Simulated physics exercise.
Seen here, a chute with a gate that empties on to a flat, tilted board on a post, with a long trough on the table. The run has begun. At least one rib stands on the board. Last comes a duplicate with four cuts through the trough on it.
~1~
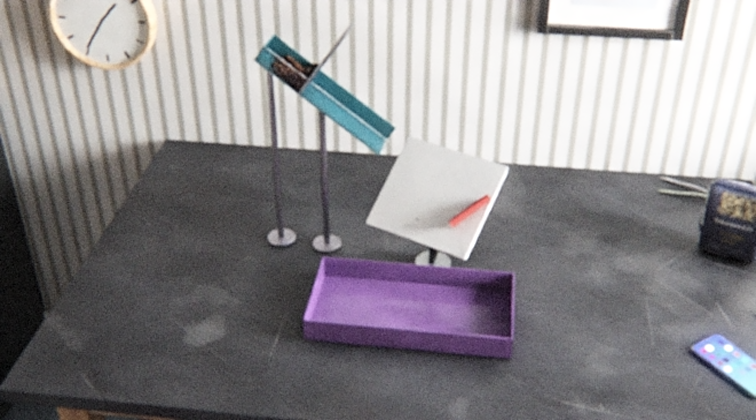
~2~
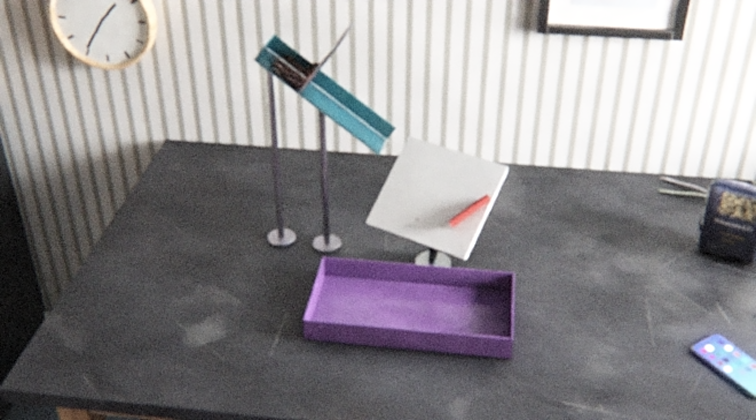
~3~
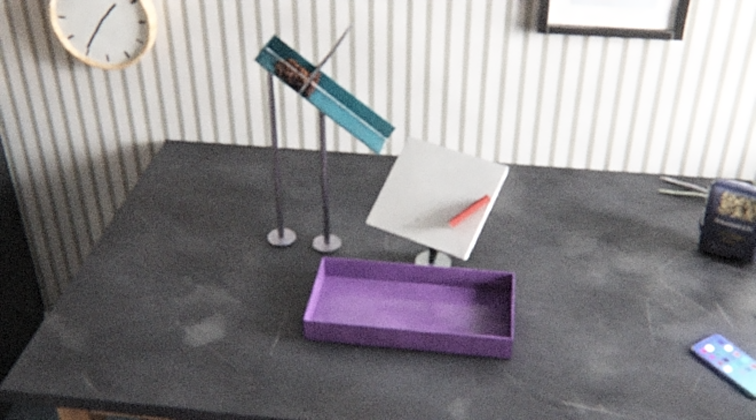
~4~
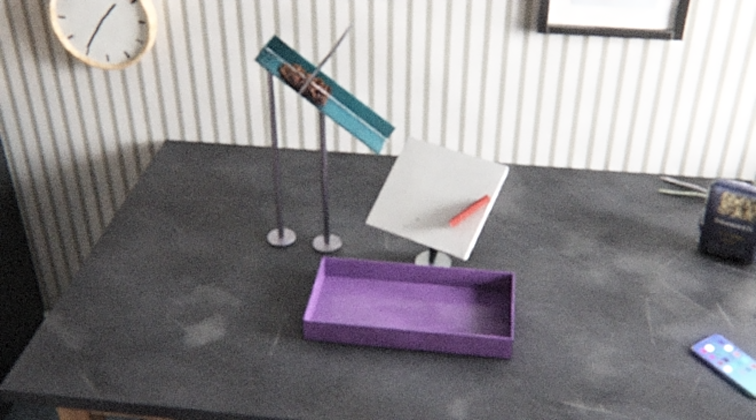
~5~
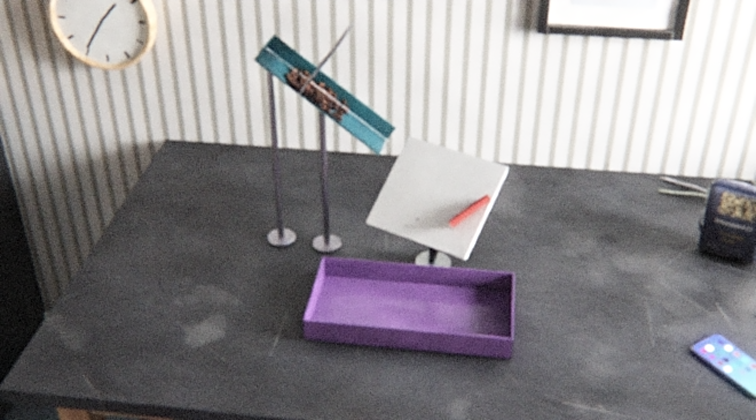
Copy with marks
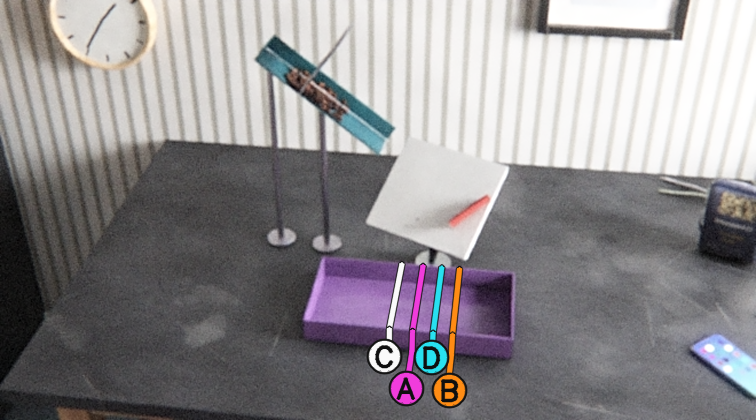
In the video, a cluster of small brown pieces slides a short way down a sloping teal chute, passing a thin raised gate, while the tilted white board with a red rib and the purple trough below stay still.
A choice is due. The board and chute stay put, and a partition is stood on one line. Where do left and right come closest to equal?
A.
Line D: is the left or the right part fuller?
The left side.
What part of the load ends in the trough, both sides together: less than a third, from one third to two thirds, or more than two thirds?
More than two thirds.
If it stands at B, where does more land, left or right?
Left.
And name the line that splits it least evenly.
B it is.
On the marked copy, line A crosses the front rim at (412, 330); line B crosses the front rim at (452, 333); line C crosses the front rim at (389, 328); line D crosses the front rim at (433, 332).
With A, of what is caught, about half on the left of the divider, about half on the right.
With B, of what is caught, nearly all on the left of the divider, a stray few on the right.
With C, of what is caught, about a quarter on the left of the divider, most on the right.
With D, of what is caught, most on the left of the divider, about a quarter on the right.
